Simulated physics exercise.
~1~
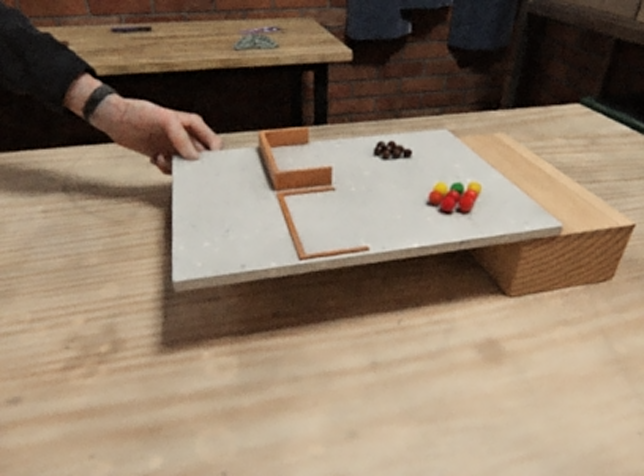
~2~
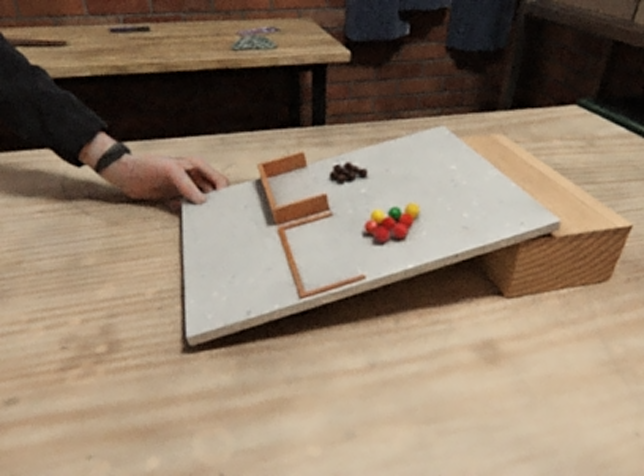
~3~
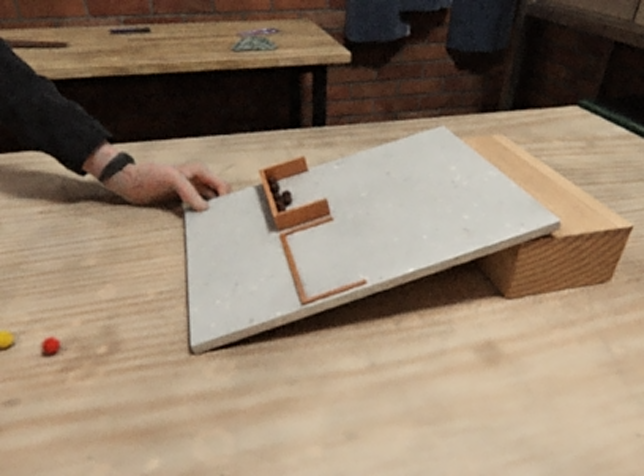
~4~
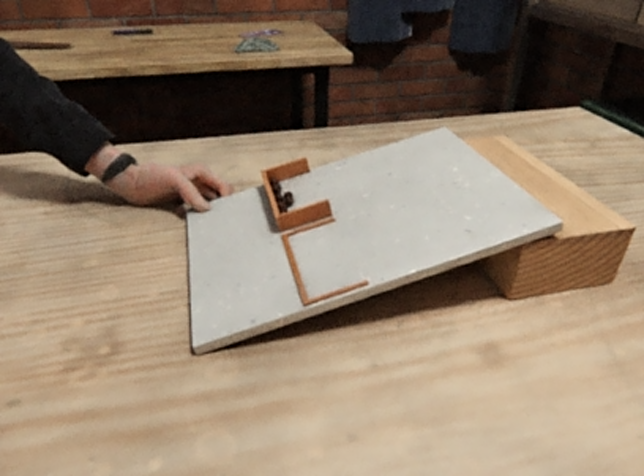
A hand lowered the left end of a board propped on a wooden block, and two little heaps slid down it; the colourful front pieces went past their low orange strip and off the board, while the dark ones stayed caught behind the taller back barrier.
